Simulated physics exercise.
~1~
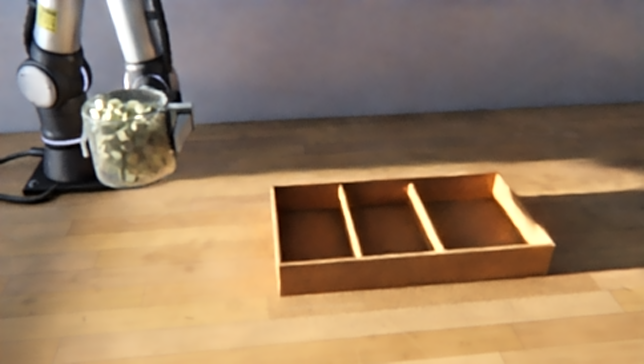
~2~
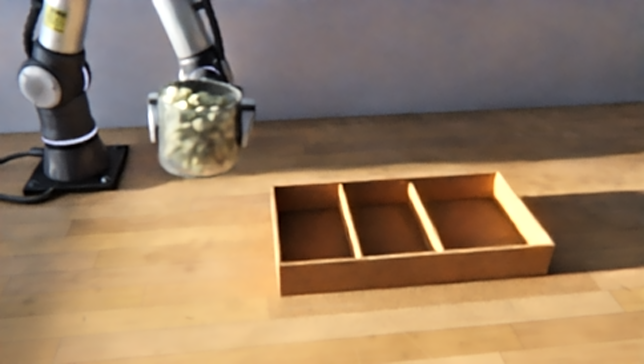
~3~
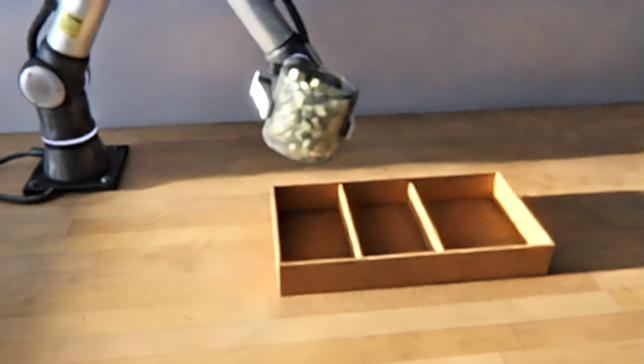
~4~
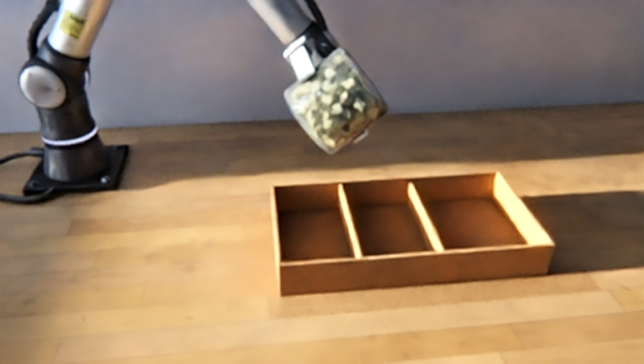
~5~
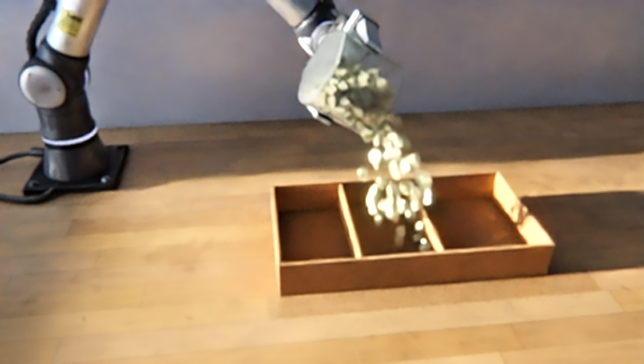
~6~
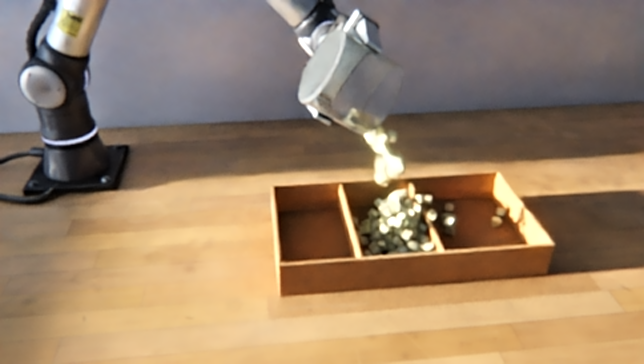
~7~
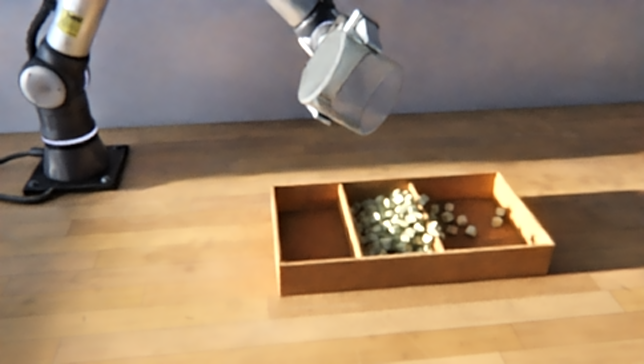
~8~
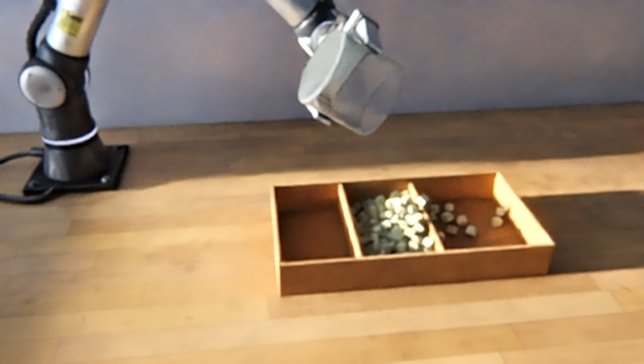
A silver and black robot arm at the left holds a clear tumbler full of pale green and cream pieces, seen from the front and slightly above a sunlit wooden table with a grey wall behind. To the right sits a brown wooden box divided into three compartments, all empty. The arm carries the tumbler rightward, tilting it as it nears the box. It then tips the tumbler past level, and the pieces pour down into the middle compartment. The stream thins until the tumbler is empty. Most pieces lie heaped in the middle, a few rest in the right compartment, and the left stays empty while the arm holds still.
